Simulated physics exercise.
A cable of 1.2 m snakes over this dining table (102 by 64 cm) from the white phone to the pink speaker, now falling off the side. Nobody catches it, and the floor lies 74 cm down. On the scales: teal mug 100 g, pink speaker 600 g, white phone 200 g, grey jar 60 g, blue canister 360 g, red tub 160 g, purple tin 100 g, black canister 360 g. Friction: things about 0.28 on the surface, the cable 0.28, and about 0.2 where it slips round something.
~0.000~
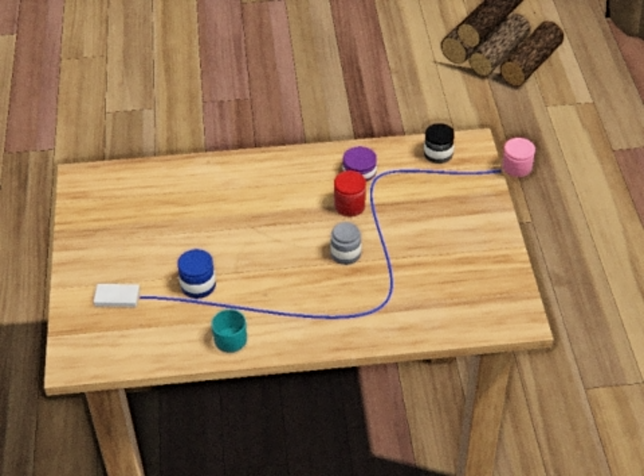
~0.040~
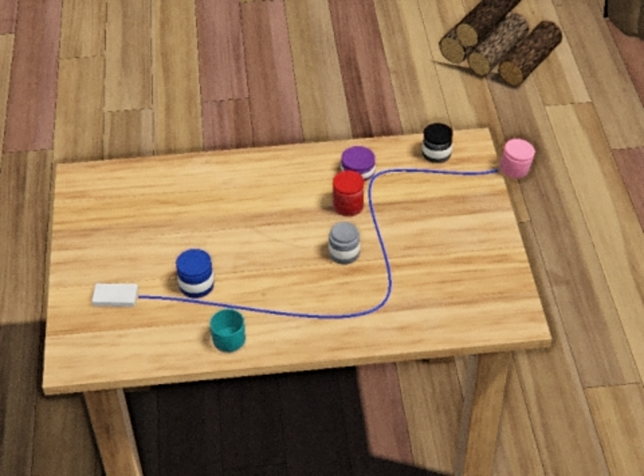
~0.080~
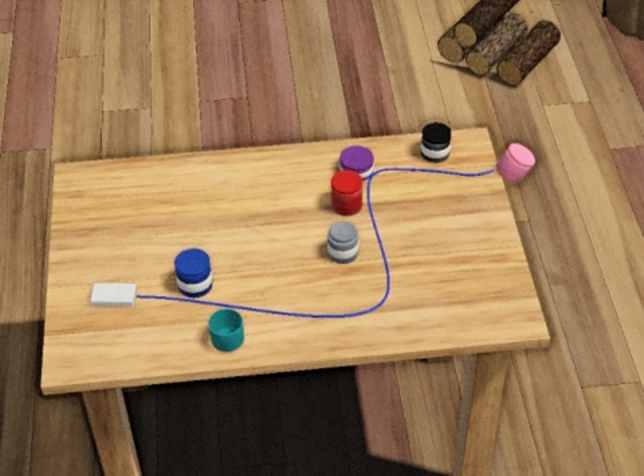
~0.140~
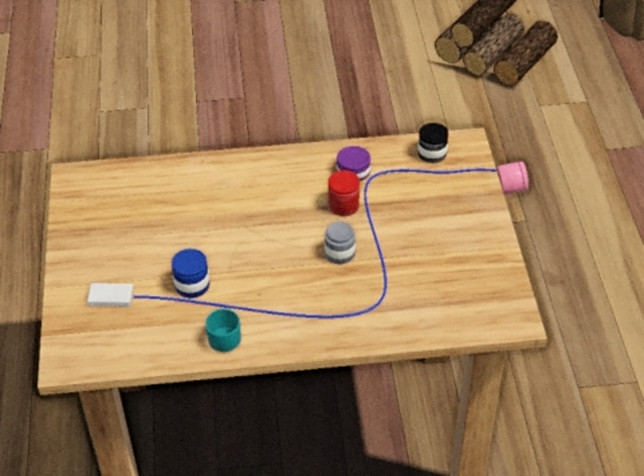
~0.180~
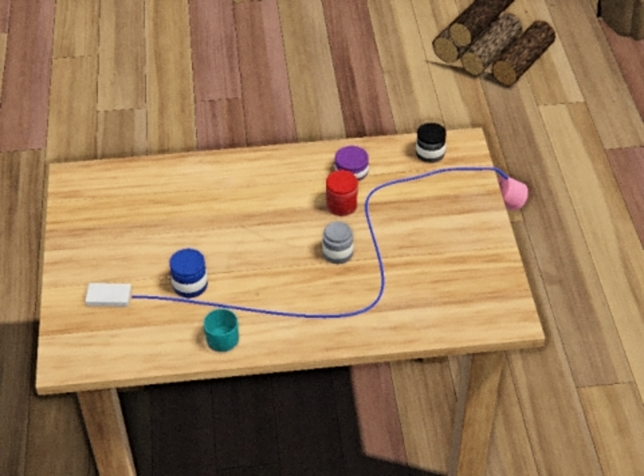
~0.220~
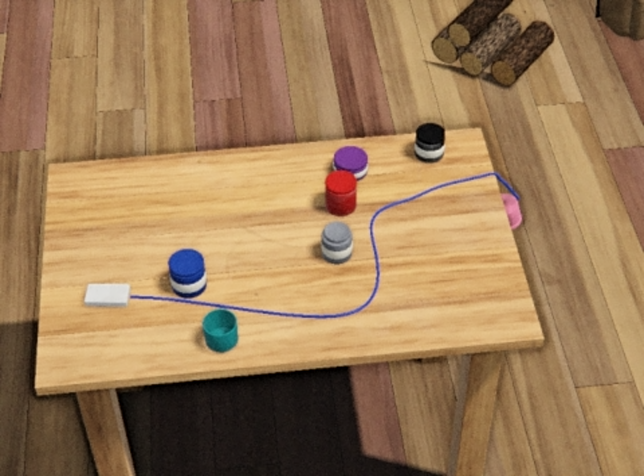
The clip opens on a wooden table holding jars and tubs, with a blue cable snaking from a small white object at left to a pink cylinder at the right edge. The pink piece tilts, then slips down over the side, drawing the cable's right-hand stretch over the edge after it.
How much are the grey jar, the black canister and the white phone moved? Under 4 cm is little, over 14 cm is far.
In order: The grey jar slides into the middle band; the black canister hardly moves; the white phone reaches the top band.
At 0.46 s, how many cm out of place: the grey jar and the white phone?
Grey jar 8 cm, white phone 20 cm.
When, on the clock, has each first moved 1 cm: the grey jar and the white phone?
About: Grey jar 0.34 s, white phone 0.34 s.
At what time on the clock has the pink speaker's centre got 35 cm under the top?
About: 0.32 s.
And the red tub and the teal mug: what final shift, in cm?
About: Red tub 0 cm, teal mug 0 cm.
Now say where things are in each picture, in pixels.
Grey jar (346, 231); black canister (440, 132); white phone (116, 293); cable runs through (452, 173) (371, 196) (391, 275) (313, 317), in the first frame.
Pink speaker (518, 149); cable runs through (450, 173) (390, 275), in the second frame.
Pink speaker (515, 163); cable runs through (446, 172) (388, 274), in the third frame.
Pink speaker (512, 178); cable runs through (448, 172) (385, 274), in the fourth frame.
Pink speaker (509, 193); cable runs through (465, 169) (382, 273), in the fifth frame.
Grey jar (337, 231); black canister (431, 132); white phone (107, 293); cable runs through (497, 175) (404, 201) (378, 269) (304, 316), in the sixth frame.
At 0.5 s, the cable's tail end at (224, 291); white phone 21 cm off its start, grey jar 8 cm off its start, pink speaker over the edge.
At 0.7 s, the cable's tail end at (456, 289); white phone 70 cm off its start, grey jar 9 cm off its start, blue canister 15 cm off its start.
At 1.0 s, the cable has left the top; white phone over the edge, grey jar 9 cm off its start at (326, 202), blue canister 15 cm off its start at (237, 222).
At 1.2 s, the cable has left the top; white phone over the edge, grey jar 9 cm off its start, blue canister 15 cm off its start.
At 2.4 s, the cable has left the top; white phone over the edge, grey jar 9 cm off its start at (326, 202), black canister 0 cm off its start at (431, 132), blue canister 15 cm off its start at (237, 222).
